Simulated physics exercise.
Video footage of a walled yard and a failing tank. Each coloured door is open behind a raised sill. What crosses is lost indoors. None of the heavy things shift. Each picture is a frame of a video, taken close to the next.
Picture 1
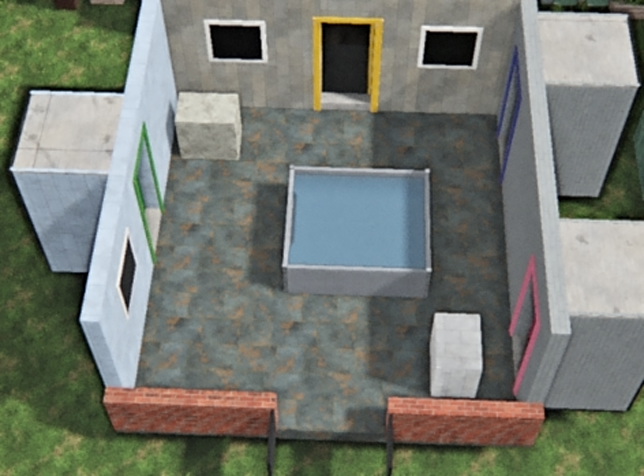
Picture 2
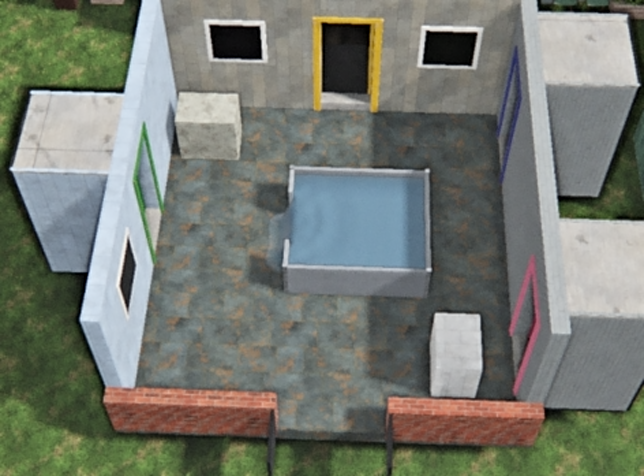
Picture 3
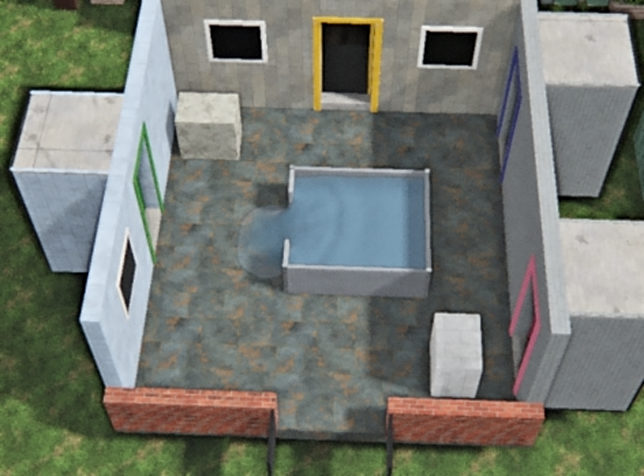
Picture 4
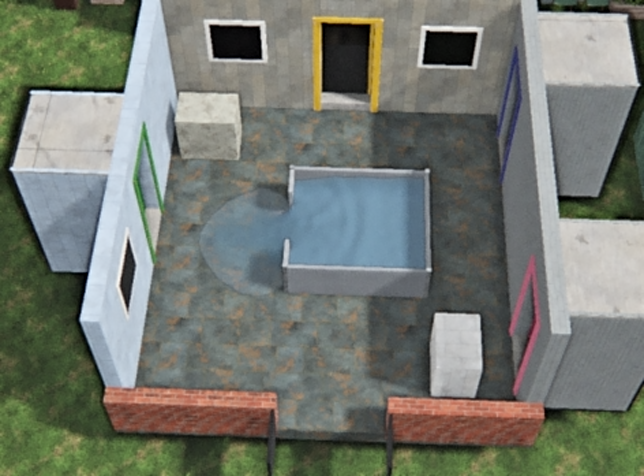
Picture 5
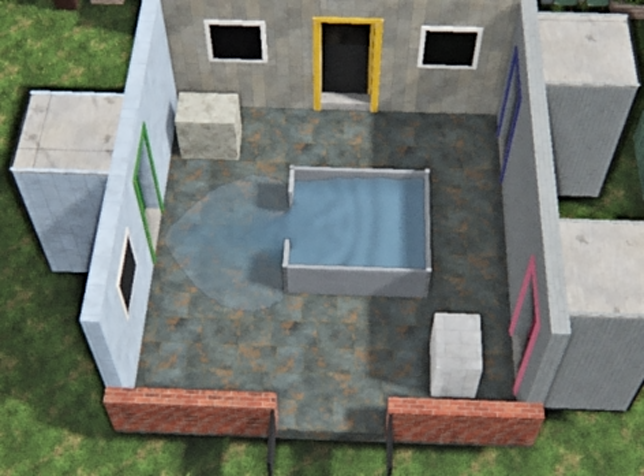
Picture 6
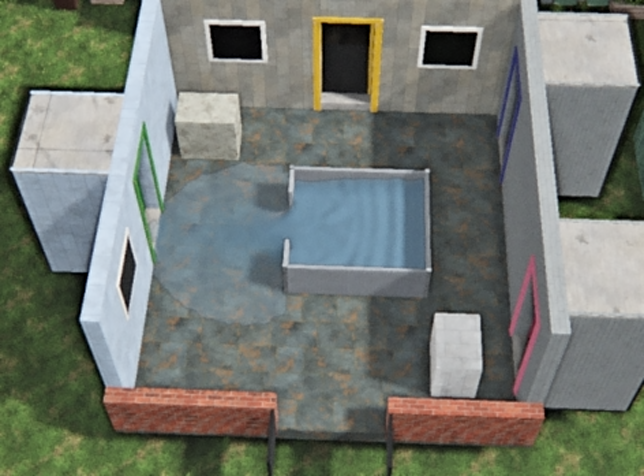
In a walled yard with coloured door surrounds and pale blocks, an open tank of still blue water stands on the stone floor. A gap opens in its left wall and water pours out, spreading leftward across the paving in a widening rounded sheet that reaches near the green doorway.
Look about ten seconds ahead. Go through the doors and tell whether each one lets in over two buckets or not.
My prediction: Yellow door: Not beyond two buckets; pink door: Not beyond two buckets; blue door: Not beyond two buckets; green door: Beyond two buckets.
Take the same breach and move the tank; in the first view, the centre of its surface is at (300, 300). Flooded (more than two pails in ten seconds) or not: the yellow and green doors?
Yellow falls short, green falls short.
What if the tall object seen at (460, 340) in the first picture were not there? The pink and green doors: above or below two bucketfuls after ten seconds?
Pink exceeds it; green exceeds it.
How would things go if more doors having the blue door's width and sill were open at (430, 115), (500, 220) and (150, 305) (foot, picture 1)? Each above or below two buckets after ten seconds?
Each in turn, the new doors: Remains within bounds, remains within bounds, breaks the limit.
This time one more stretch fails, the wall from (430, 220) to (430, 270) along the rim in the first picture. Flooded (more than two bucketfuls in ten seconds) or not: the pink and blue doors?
The pink one goes over; the blue one is under.
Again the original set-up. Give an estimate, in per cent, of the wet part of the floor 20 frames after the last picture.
I reckon 50 per cent or so.
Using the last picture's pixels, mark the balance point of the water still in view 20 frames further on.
Close to pixel (282, 248).
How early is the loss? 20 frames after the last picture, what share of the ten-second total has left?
My guess would be around 60 percent.
A moment on, water covers 25 % of the floor; the yellow door not reached, the pink door not reached, the blue door not reached, the green door over two buckets in.
Next, water covers 30 % of the floor; the yellow door not reached, the pink door not reached, the blue door not reached, the green door far over two buckets in.
Then, water covers 50 % of the floor; the yellow door wet at the sill, nothing in, the pink door not reached, the blue door not reached, the green door far over two buckets in.
Later, water covers 90 % of the floor; the yellow door wet at the sill, nothing in, the pink door wet at the sill, nothing in, the blue door wet at the sill, nothing in, the green door far over two buckets in.
In the end, water covers 95 % of the floor; the yellow door wet at the sill, nothing in, the pink door under two buckets in, the blue door wet at the sill, nothing in, the green door far over two buckets in.
